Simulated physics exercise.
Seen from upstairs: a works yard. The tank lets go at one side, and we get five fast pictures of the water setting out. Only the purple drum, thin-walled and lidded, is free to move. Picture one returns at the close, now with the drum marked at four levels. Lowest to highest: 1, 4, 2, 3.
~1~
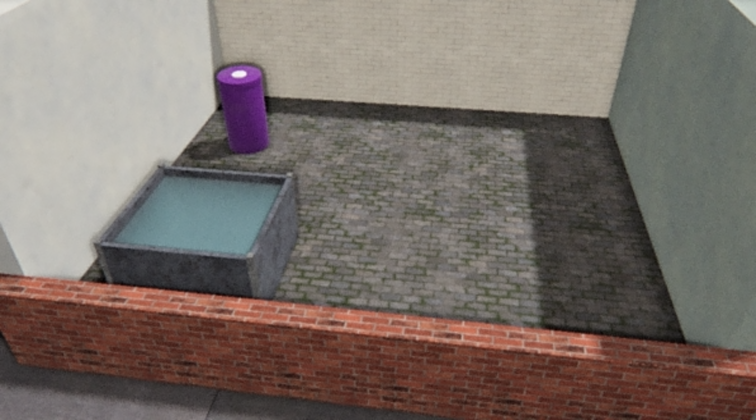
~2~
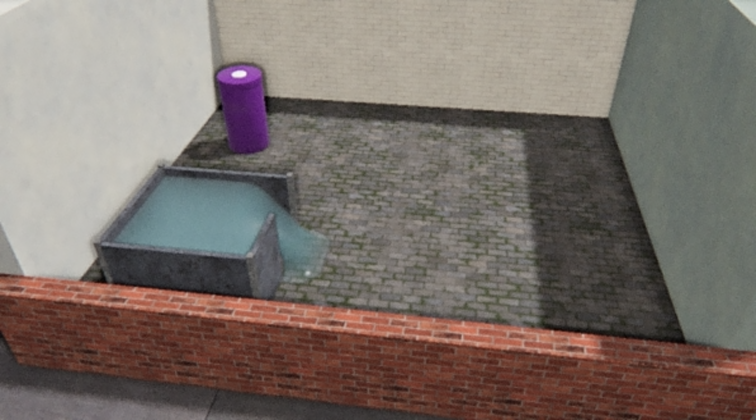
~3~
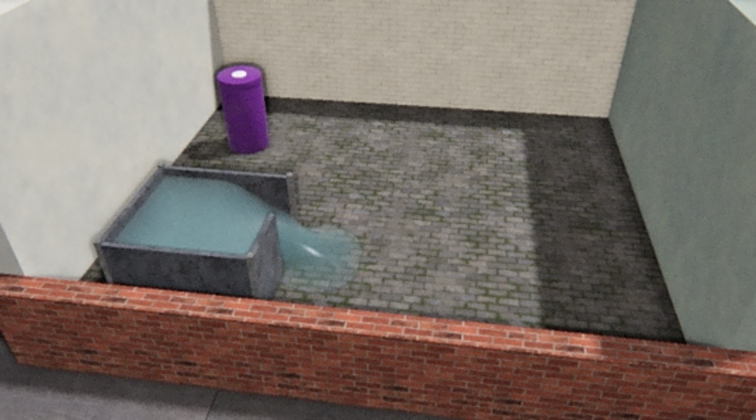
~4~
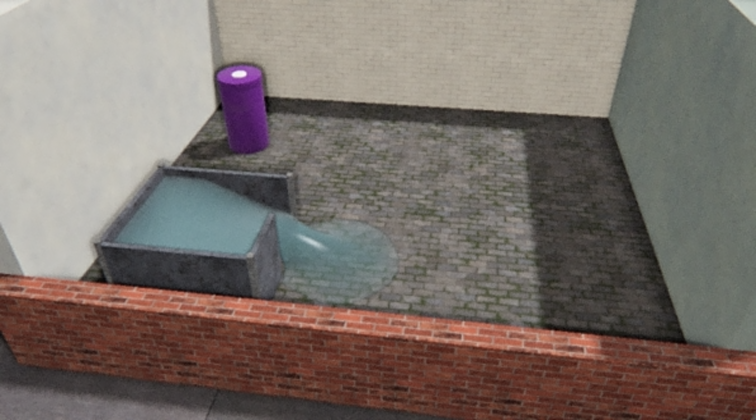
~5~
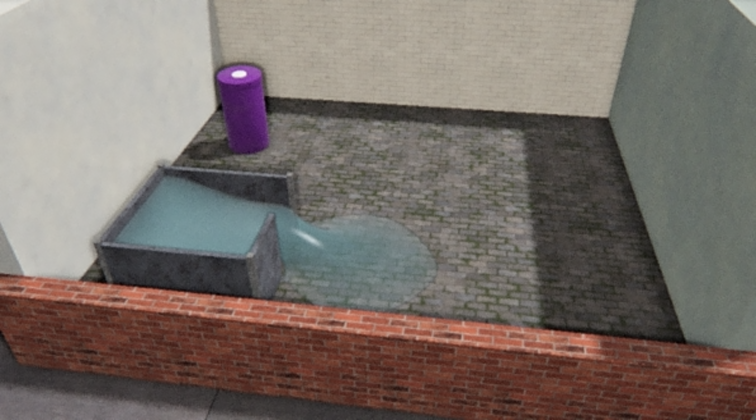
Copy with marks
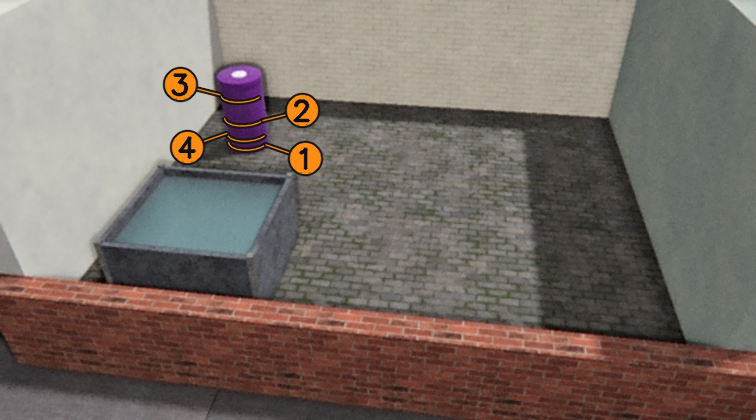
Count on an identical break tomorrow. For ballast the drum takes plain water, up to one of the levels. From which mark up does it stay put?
Level 1.
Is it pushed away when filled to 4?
No, that is safe.
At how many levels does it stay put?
All four.
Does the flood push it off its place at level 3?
No, not at all.
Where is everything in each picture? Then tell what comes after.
Lid of the purple drum at (239, 75); tank full, its middle at (203, 214).
Water covers 1 % of the ground and is seen nearest the drum at (309, 233).
Water covers 2 % of the ground and is seen nearest the drum at (307, 228).
Water covers 4 % of the ground and is seen nearest the drum at (311, 230).
Lid of the purple drum at (239, 75); water covers 6 % of the ground and is seen nearest the drum at (310, 229).
On the marked copy, 1 at (242, 150); 2 at (238, 125); 3 at (235, 102); 4 at (241, 141); from the bottom up 1, 4, 2, 3.
Choosing 1, it does not move.
Choosing 2, it does not move.
Choosing 3, it does not move.
Choosing 4, it does not move.
